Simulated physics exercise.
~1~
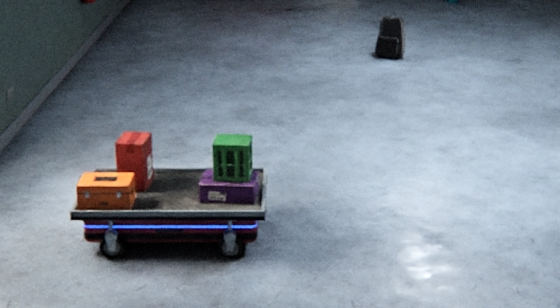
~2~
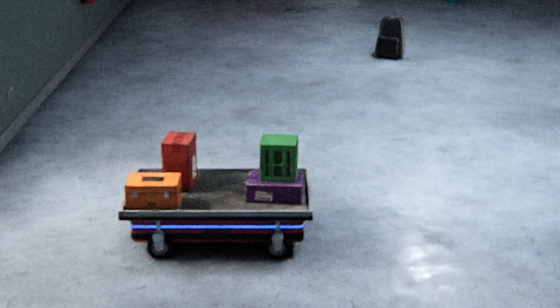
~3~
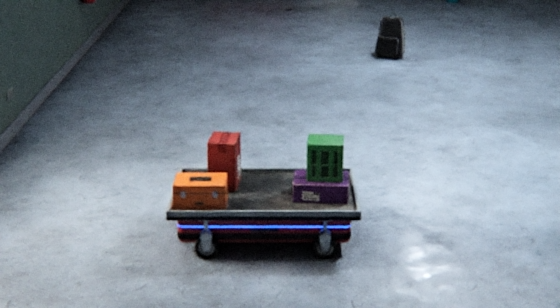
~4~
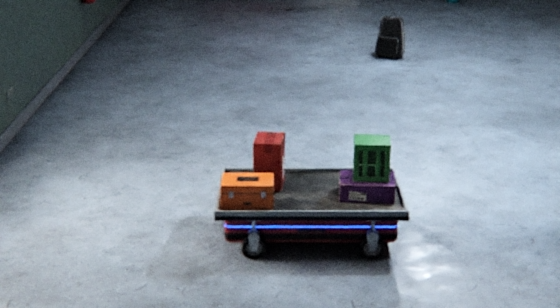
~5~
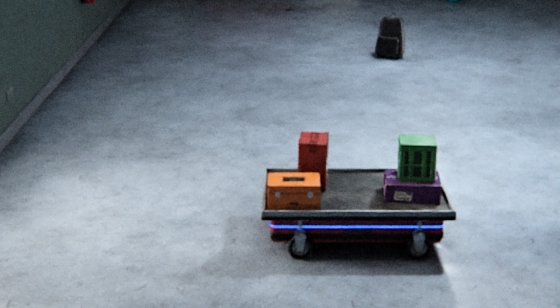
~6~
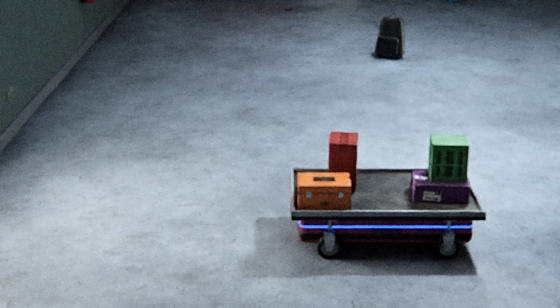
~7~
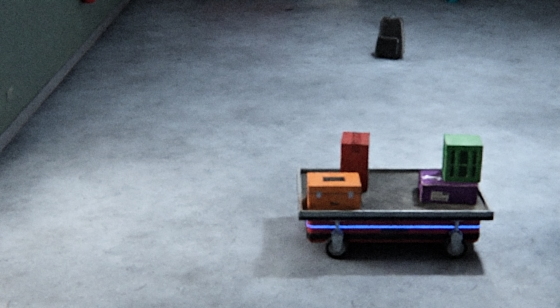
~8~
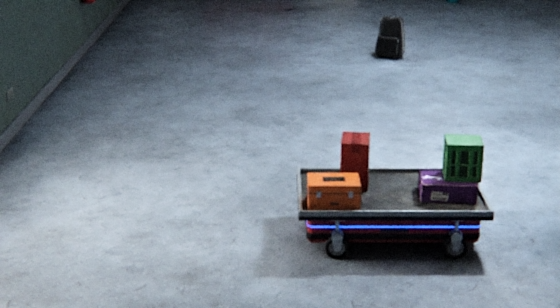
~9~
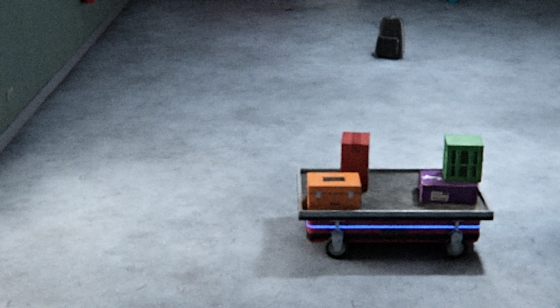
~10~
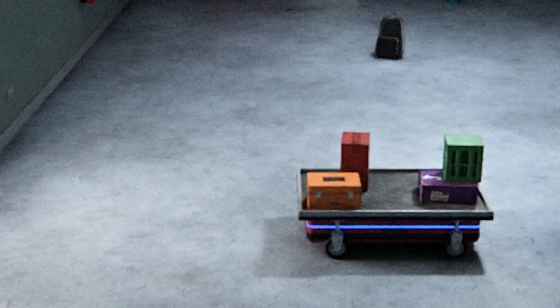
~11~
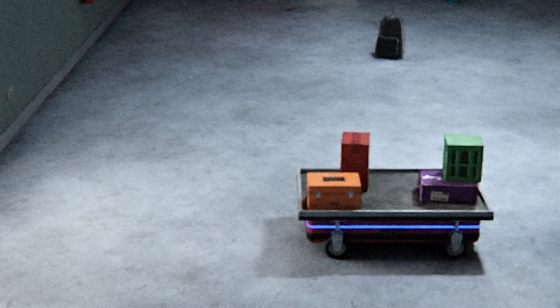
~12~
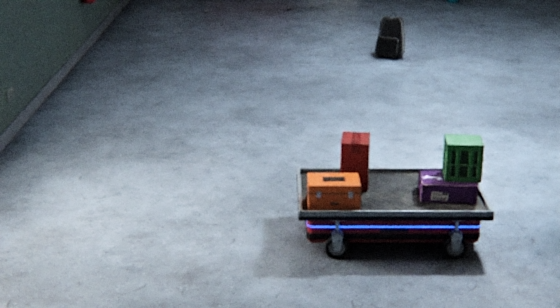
Flat cart carrying an orange toolbox, red box, purple parcel and green crate rolling right across a grey floor, then stopping, load upright.
